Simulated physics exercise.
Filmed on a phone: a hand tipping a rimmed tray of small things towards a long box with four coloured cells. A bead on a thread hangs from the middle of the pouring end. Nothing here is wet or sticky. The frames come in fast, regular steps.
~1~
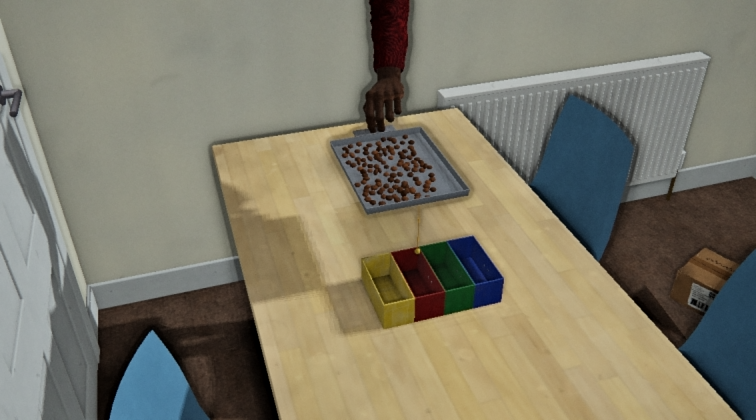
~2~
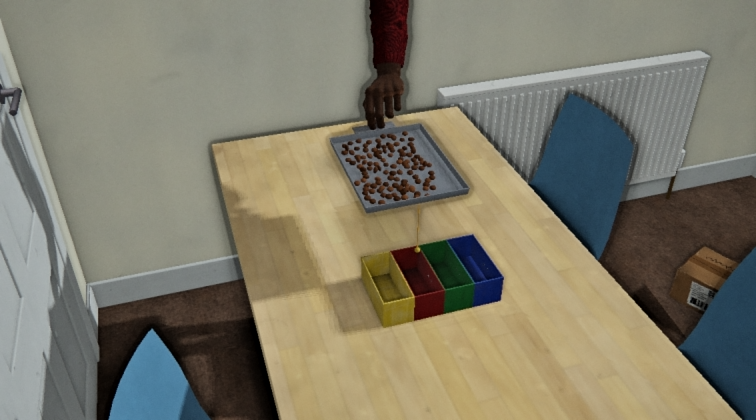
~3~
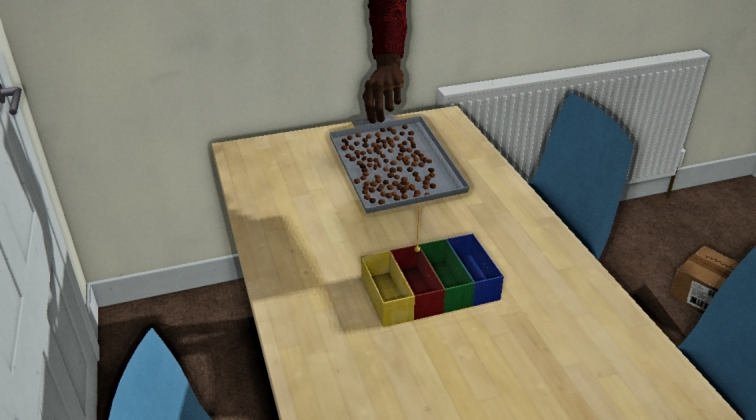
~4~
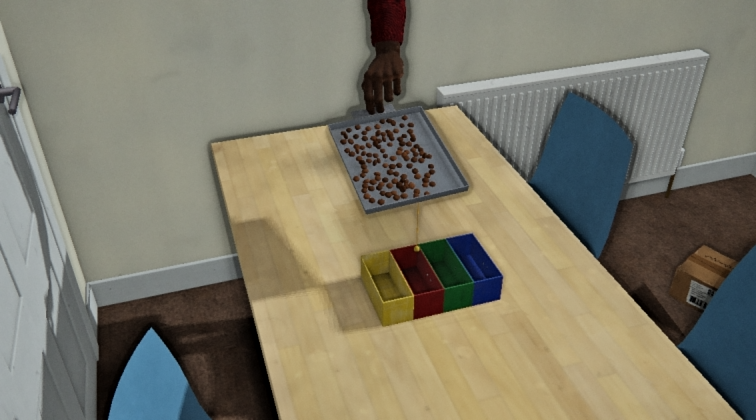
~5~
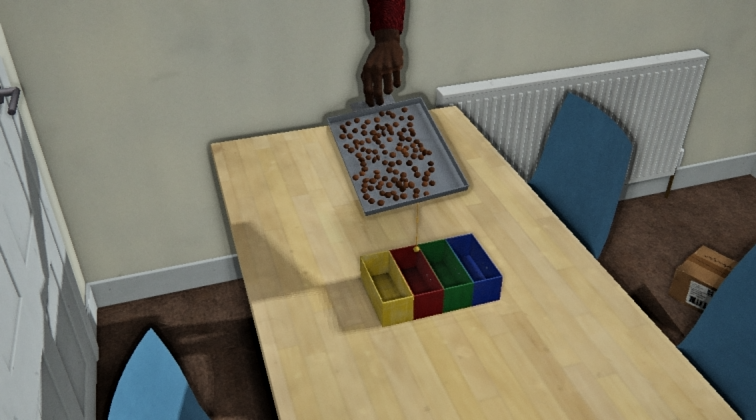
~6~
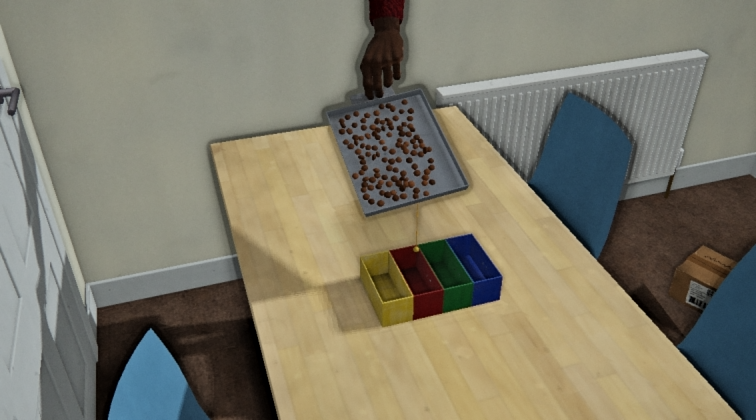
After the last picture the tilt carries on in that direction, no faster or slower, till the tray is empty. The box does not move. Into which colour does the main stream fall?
The yellow cell gets the most.
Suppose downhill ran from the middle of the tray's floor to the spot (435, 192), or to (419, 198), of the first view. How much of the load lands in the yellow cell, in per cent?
The first gives 0 %, the second 10 %.
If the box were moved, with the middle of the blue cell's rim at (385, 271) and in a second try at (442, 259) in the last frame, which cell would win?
At the first place the blue cell, at the second the red cell.
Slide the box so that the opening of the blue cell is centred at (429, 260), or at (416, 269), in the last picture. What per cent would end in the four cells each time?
Roughly 100 per cent, and 100 per cent.
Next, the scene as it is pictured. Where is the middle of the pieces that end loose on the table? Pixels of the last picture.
At about (349, 316).
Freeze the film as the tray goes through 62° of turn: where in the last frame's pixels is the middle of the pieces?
Close to (391, 188).
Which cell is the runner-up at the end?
Second comes the red cell.
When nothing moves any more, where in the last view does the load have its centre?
Near (392, 298).
Just after the last frame, tray tipped steeply; almost all on the tray; just a few falling or outside the box.
A moment on, tray tipped right over; roughly a quarter on the tray; roughly a quarter in the yellow cell; about a tenth in the red cell; just a few in the green cell; roughly a third falling or outside the box.
Further on, tray tipped past a quarter turn; roughly half in the yellow cell; roughly a quarter in the red cell; about a tenth in the green cell; about a tenth falling or outside the box.
When it is over, tray tipped past a quarter turn; roughly half in the yellow cell; roughly a quarter in the red cell; about a tenth in the green cell; not one in the blue cell; about a tenth outside the box.
